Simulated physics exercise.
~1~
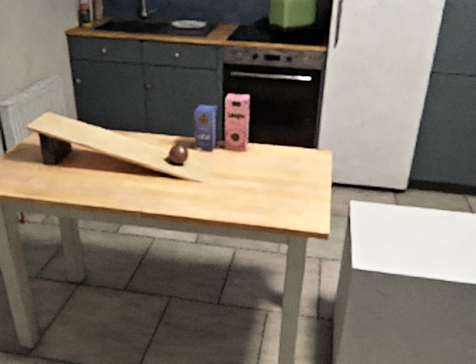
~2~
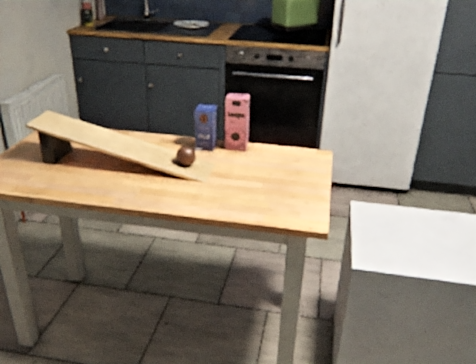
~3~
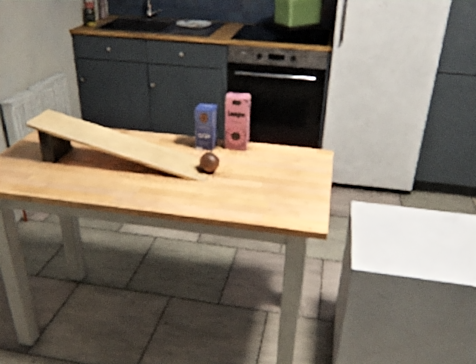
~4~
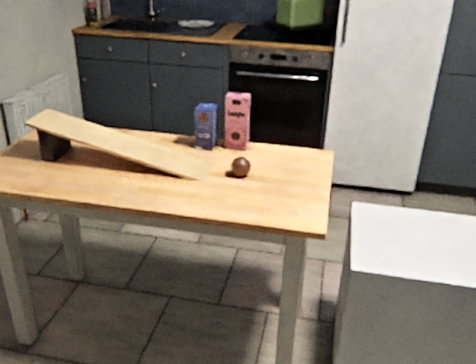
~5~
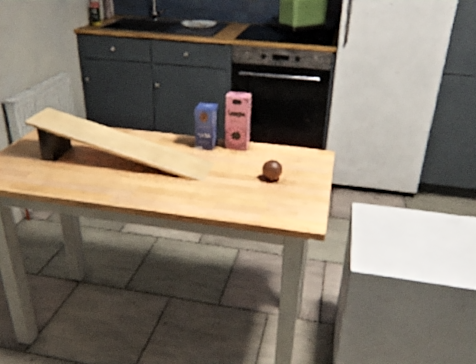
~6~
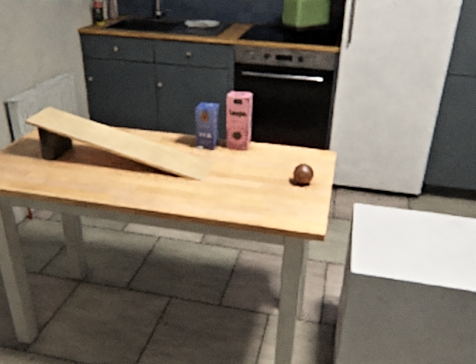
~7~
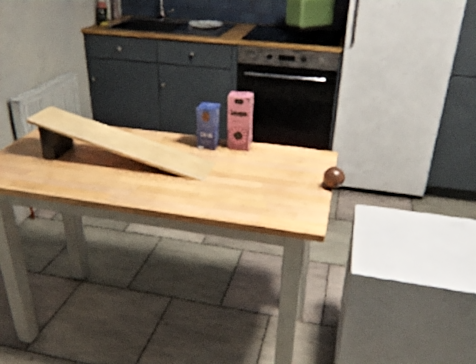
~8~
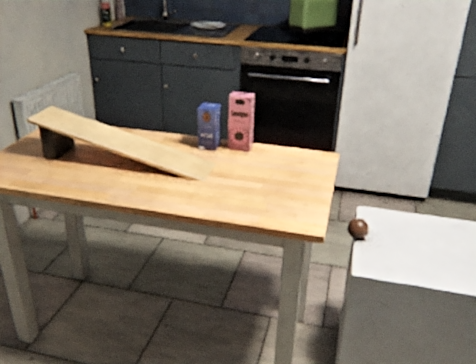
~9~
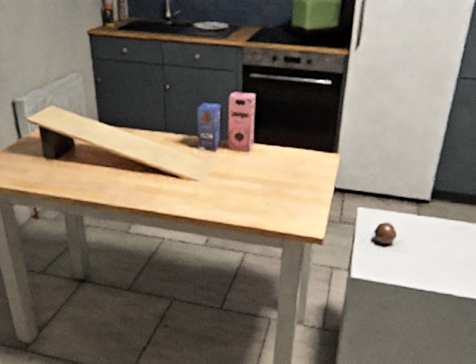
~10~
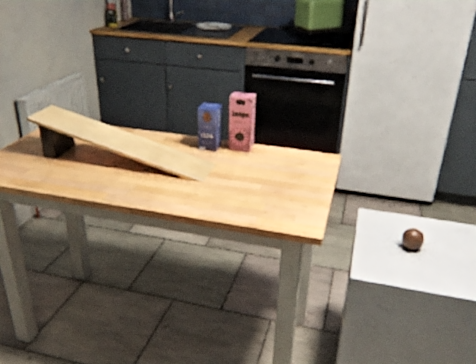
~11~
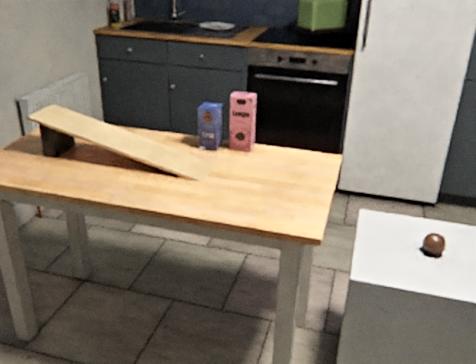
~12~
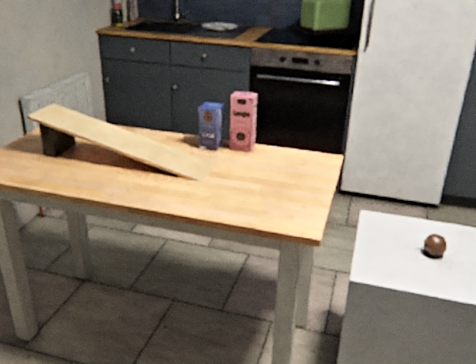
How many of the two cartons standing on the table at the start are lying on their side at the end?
None of them are lying down. The blue carton and the pink carton both still stand upright on the table.
